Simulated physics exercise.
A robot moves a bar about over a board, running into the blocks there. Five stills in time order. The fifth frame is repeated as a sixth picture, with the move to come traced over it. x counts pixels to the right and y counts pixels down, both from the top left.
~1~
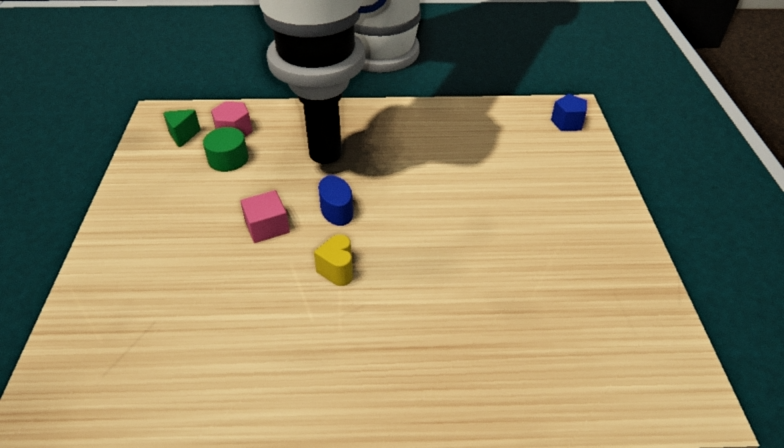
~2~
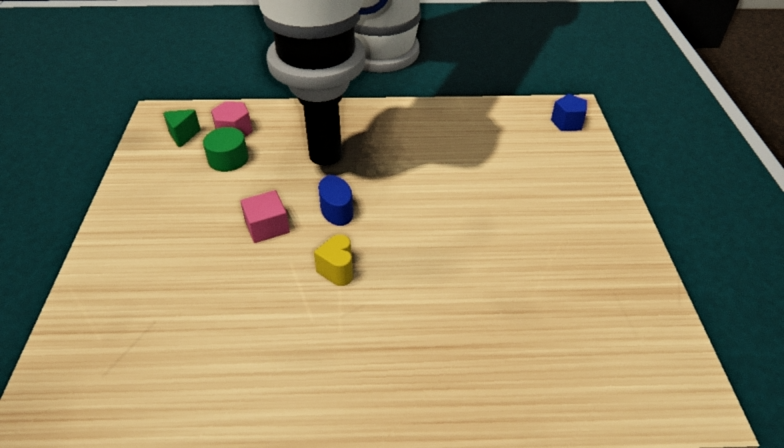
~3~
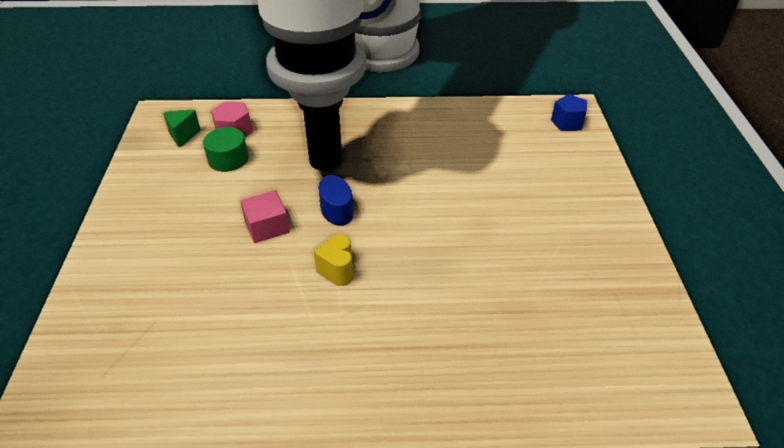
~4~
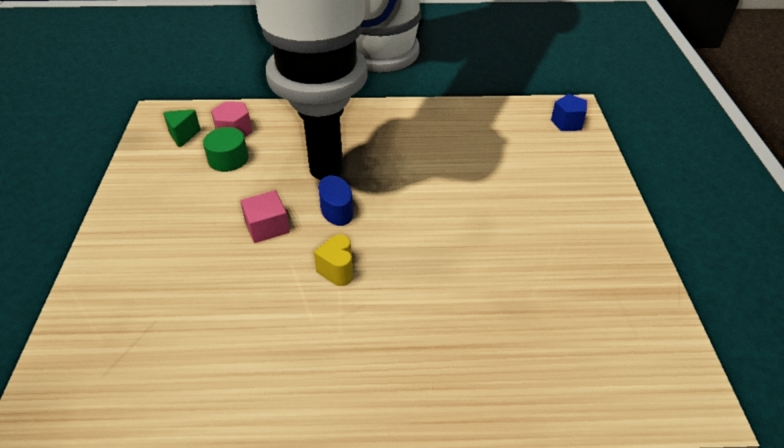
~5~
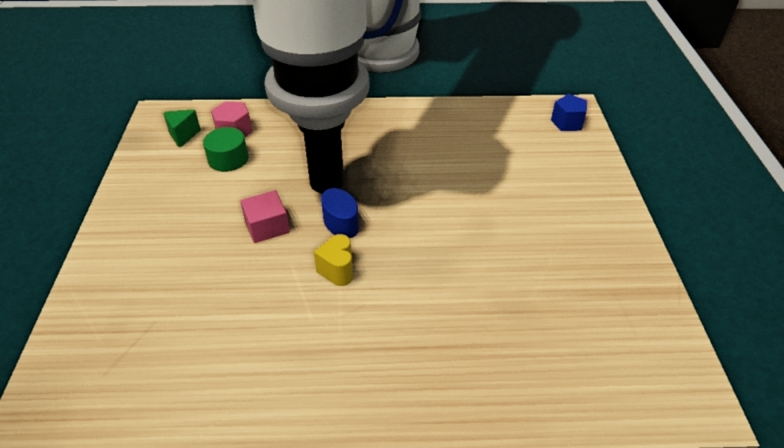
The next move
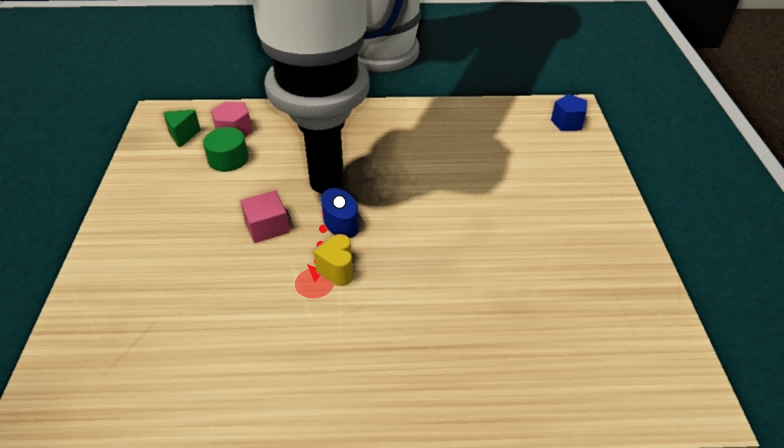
Robot arm with a black bar edging forward over a wooden board, nudging a blue oval block slightly toward a yellow heart.
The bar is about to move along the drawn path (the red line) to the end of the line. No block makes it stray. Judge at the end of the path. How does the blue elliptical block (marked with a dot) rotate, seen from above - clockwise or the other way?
Its spin: Anticlockwise.
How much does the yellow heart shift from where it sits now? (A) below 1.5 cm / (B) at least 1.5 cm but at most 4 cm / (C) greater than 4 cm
I choose B.
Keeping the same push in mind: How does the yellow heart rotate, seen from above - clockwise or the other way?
The sense of turning is clockwise.
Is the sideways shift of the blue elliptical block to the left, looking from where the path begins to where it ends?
Final answer: Yes.
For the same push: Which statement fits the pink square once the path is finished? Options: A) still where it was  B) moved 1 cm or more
(A)
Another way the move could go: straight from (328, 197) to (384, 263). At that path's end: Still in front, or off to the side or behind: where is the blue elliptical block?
I'm fairly sure the blue elliptical block rides along ahead of the bar to the very end.
Drawn move, in a line from (328, 197) to (315, 283); the dot is on the blue elliptical block.
On the path given first. One third of the way, bar (323, 210); blue elliptical block (349, 224), turned 40° anticlockwise.
Two thirds of the way, bar (318, 238); yellow heart (342, 263), turned 65° clockwise; blue elliptical block (357, 235), turned 95° anticlockwise.
At the end, bar (313, 269); pink square still; yellow heart (348, 268), turned 60° clockwise; blue elliptical block (359, 236), turned 100° anticlockwise.
